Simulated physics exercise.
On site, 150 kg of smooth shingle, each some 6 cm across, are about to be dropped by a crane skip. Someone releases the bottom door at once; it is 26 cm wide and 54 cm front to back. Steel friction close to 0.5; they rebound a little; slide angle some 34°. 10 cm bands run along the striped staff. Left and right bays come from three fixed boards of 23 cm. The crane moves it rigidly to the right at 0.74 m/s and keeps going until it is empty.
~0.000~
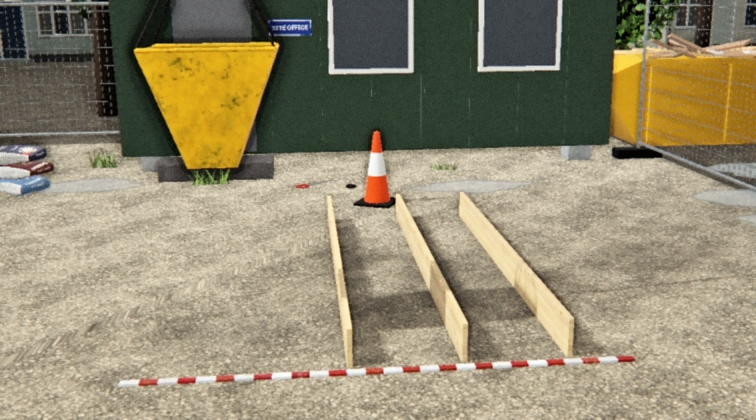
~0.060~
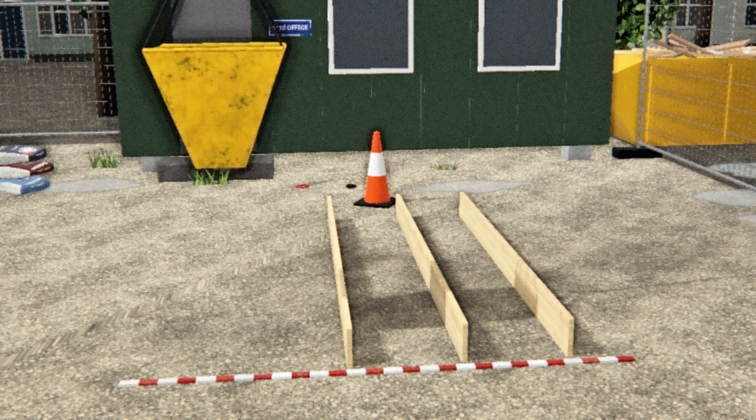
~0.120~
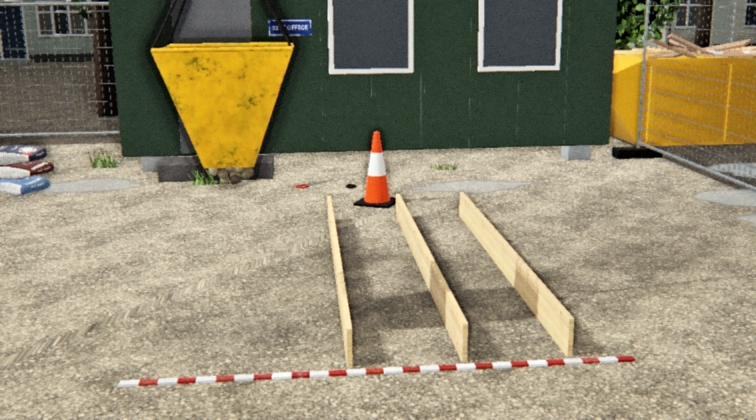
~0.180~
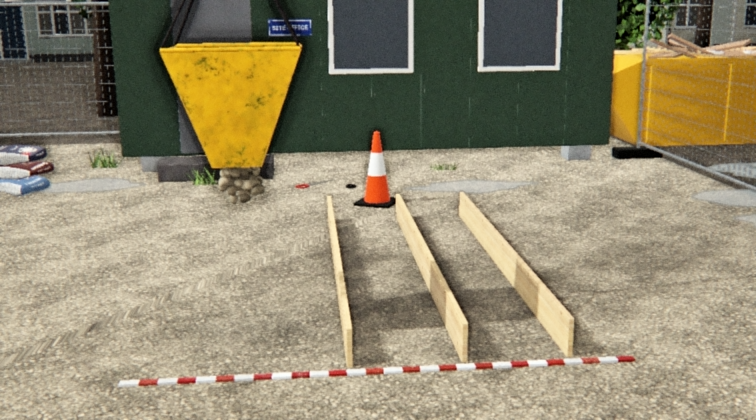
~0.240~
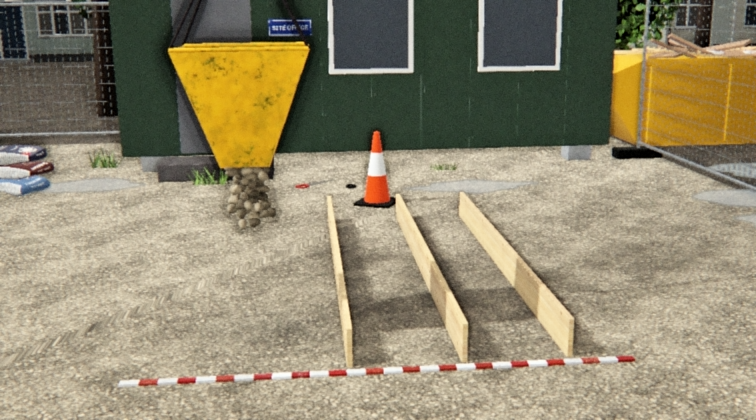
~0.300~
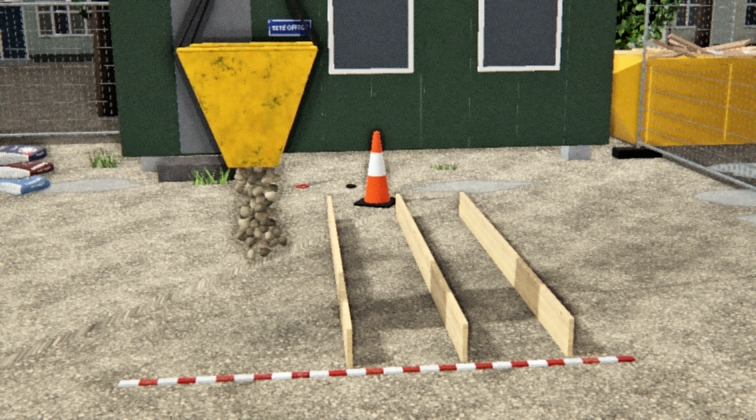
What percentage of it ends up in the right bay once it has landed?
About 0 per cent.
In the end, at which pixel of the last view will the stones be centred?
Middle of load approx at pixel (317, 322).
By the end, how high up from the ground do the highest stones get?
Roughly 20 centimetres.
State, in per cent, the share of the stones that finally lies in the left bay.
25 in a hundred, roughly.
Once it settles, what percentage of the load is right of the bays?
Load share: Around 0 %.
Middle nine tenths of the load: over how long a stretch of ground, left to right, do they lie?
110 cm.
After 0.7 s, 21 % in the crane skip, 78 % falling or lying left of the bays; the stones farthest right are at (339, 208).
After 1.1 s, 0 % in the crane skip, 75 % falling or lying left of the bays, 25 % falling or lying in the left bay; the stones farthest right are at (410, 312).
After 1.7 s, 0 % in the crane skip, 75 % falling or lying left of the bays, 25 % falling or lying in the left bay; the stones farthest right are at (441, 322).
After 2.6 s, 0 % in the crane skip, 75 % falling or lying left of the bays, 25 % falling or lying in the left bay; the stones farthest right are at (440, 318).
After 4.5 s, 0 % in the crane skip, 75 % left of the bays, 25 % in the left bay; the stones farthest right are at (440, 318).
